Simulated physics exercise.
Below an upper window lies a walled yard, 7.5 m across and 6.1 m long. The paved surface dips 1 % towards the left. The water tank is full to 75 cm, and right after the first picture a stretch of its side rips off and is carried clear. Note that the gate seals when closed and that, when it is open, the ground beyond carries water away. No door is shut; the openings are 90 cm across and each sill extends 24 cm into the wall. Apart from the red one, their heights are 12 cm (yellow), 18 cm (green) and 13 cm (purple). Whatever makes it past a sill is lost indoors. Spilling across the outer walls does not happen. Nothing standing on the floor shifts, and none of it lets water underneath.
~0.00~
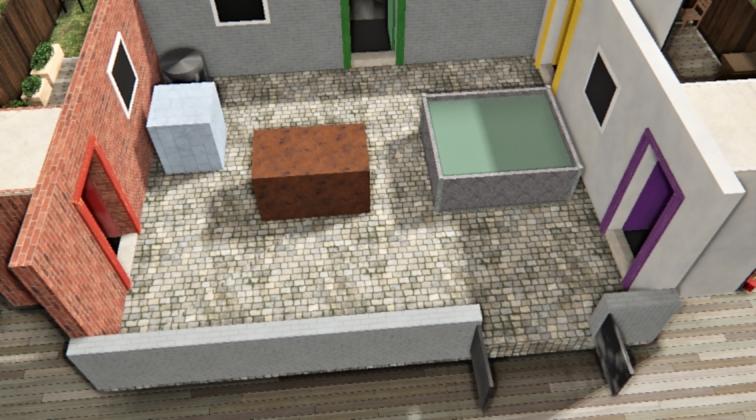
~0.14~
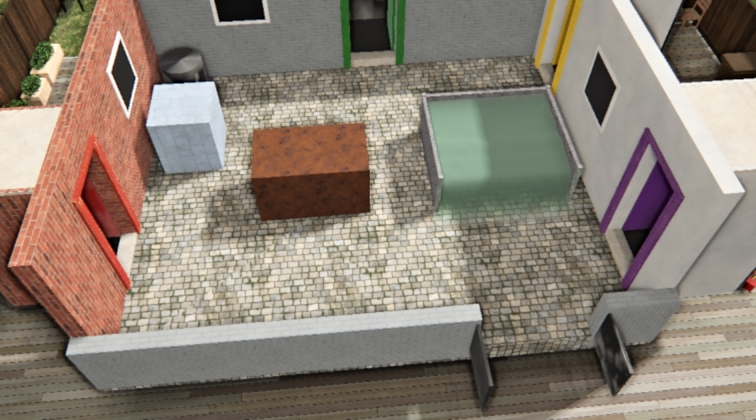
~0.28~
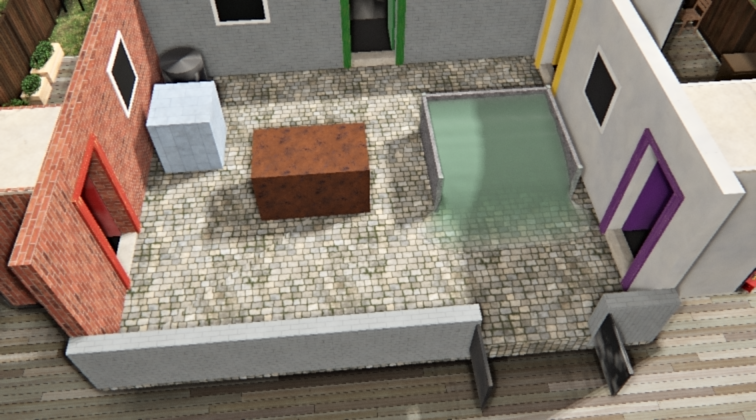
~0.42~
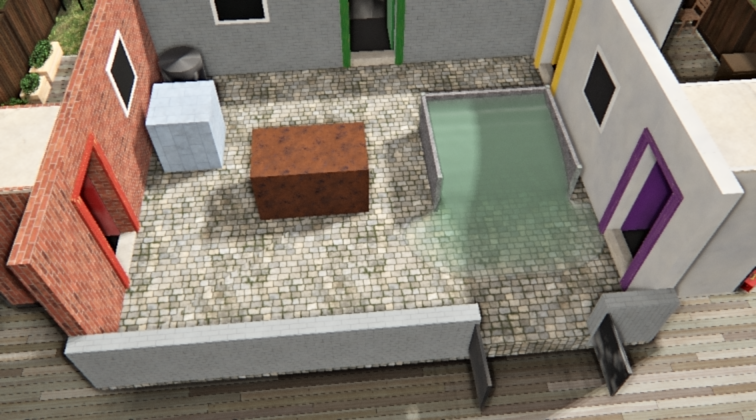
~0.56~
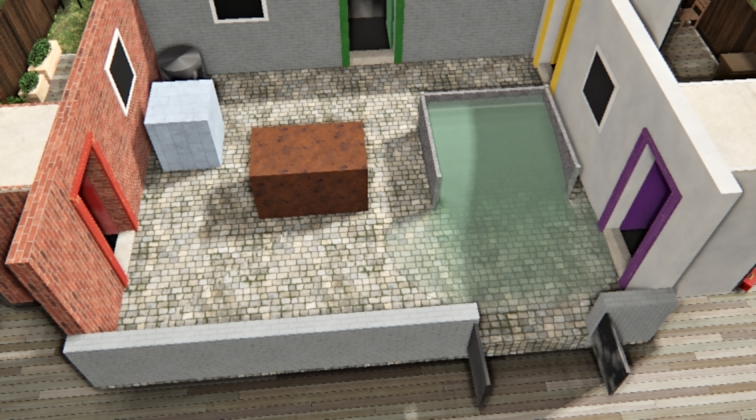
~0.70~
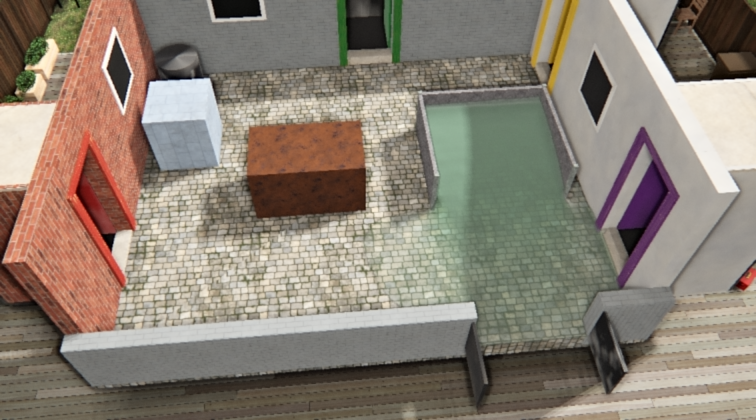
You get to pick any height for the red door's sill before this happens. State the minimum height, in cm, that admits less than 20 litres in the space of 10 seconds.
8 cm, roughly.
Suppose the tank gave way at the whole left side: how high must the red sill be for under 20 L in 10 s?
The answer is some 15 cm.
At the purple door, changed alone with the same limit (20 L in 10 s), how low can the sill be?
At purple, roughly 19 cm.
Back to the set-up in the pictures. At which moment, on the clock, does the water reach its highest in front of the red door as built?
3.8 s.
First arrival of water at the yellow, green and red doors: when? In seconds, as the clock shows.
Yellow = 5.5 s, green = 9.5 s, red = 3.2 s.
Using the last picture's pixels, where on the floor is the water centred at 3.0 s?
(460, 245) or so.
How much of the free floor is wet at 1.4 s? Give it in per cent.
About 25 per cent.
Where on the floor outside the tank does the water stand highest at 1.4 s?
Near pixel (625, 316).
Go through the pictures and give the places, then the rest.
The first frame shows the water tank at (497, 134) is whole and still, 75 cm deep; the red door at (112, 219) is dry.
In the second frame, the gap is at (505, 193), the front 0.3 m out at (442, 223); the back of the water tank holds 75 cm.
In the third frame, water pours out at (504, 196) and has run 0.8 m, to (450, 247); about 14 cm deep outside, 75 cm at the back.
In the fourth frame, the front is at (466, 274), 1.3 m from the gap at (503, 197); 3.5 m2 of floor is wet, 70 cm left at the back.
In the fifth frame, the gap is at (502, 196), the front 1.9 m out at a hidden place; the back of the water tank holds 64 cm.
In the sixth frame, the gap is at (499, 196), the front 2.5 m out at a hidden place; the back of the water tank holds 64 cm; 3.9 m in a straight line remain to the red door at (106, 216).
After 1.4 s water covers 25 % of the floor, deepest (46 cm) near (625, 316); it has not reached the red door.
After 3.0 s water covers 40 % of the floor, deepest (24 cm) near (479, 329); it has not reached the red door.
After 10.0 s water covers 70 % of the floor, deepest (10 cm) near (127, 264); 9 cm at the red door, 72 litres in over its 5 cm sill.
At the red door as built, the water arrived by 3.3 s and peaked near 11 cm at 3.8 s.
With a sill of 6.5 cm, 43 litres would have come in within the 10 s; with 9 cm, 10 litres. So under 20 litres takes about 8 cm.
